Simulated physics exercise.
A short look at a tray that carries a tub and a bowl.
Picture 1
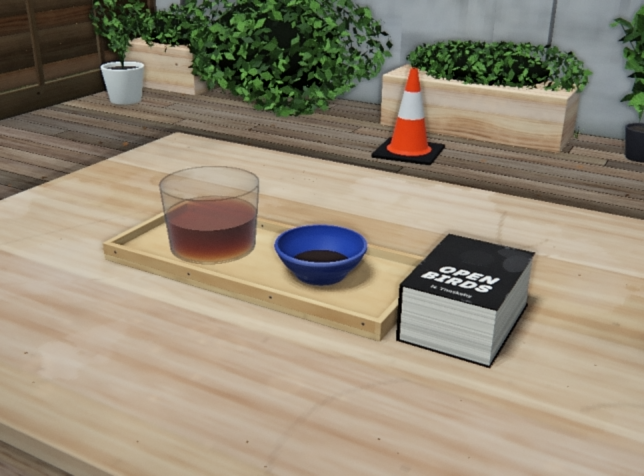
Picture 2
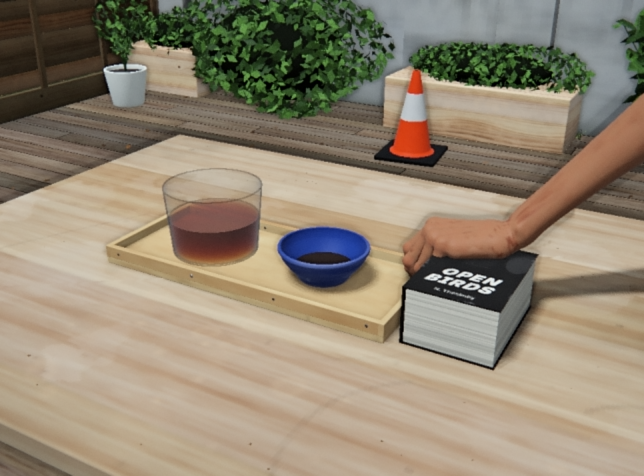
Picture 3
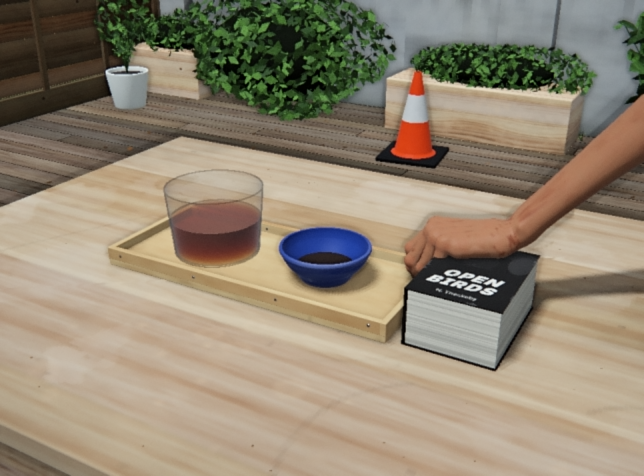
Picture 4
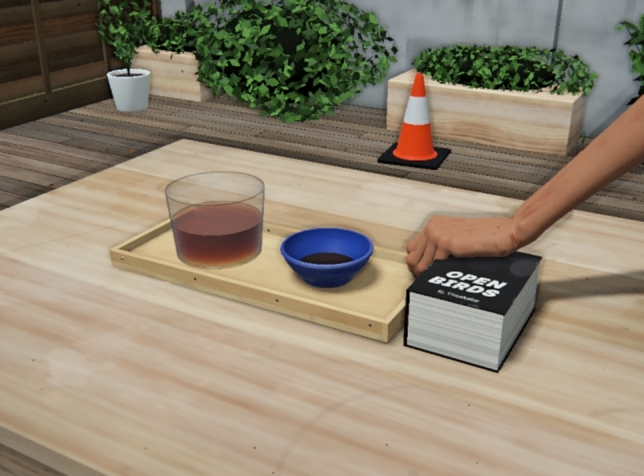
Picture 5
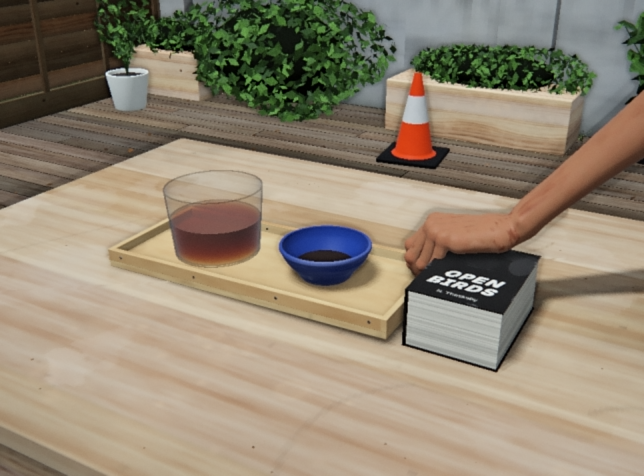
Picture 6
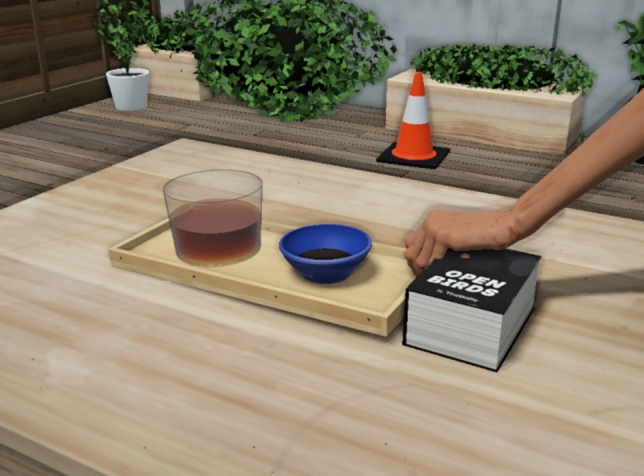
A hand reached in from the right and took hold of the end of a wooden tray carrying a glass tub of reddish liquid and a blue bowl, then barely moved it.
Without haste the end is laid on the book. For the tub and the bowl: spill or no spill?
The tub holds and the bowl holds.
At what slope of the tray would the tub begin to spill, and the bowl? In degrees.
Roughly 35 degrees and 35 degrees.
A moment on, the tray slopes by about 6°; tub, all is still inside; bowl, all is still inside.
Further on, the tray slopes by about 13°; tub, all is still inside; bowl, all is still inside.
When it is over, the tray slopes by about 11°, resting on the book; tub, all is still inside; bowl, all is still inside.
